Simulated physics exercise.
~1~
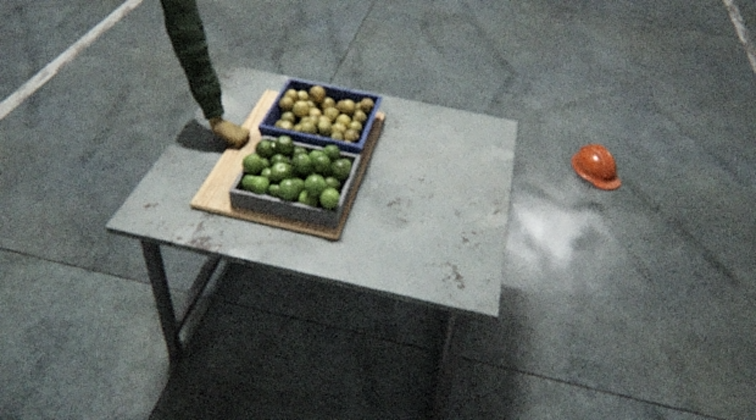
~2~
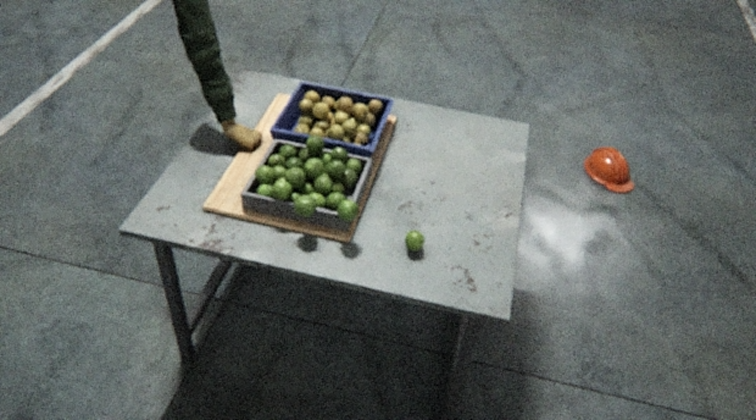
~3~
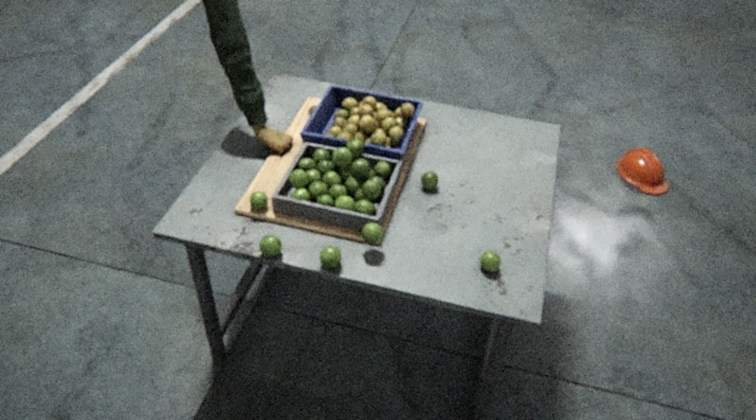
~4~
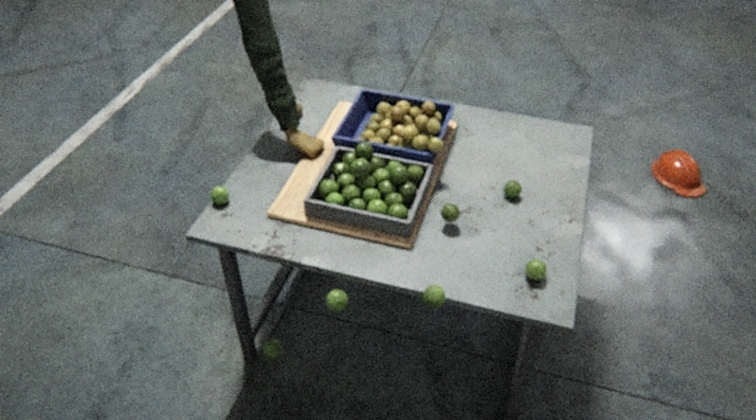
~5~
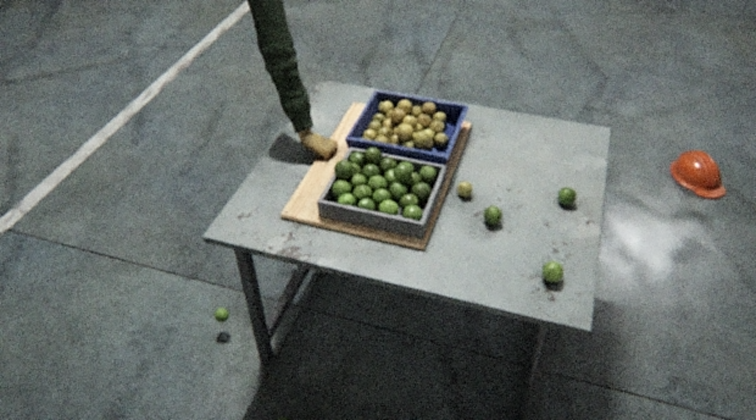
We see a gloved hand at a board on a metal table, shaking a blue container of yellow apples and a grey container of green apples; several green ones spill, some dropping off the table, and finally three green and one yellow lie loose on the tabletop.
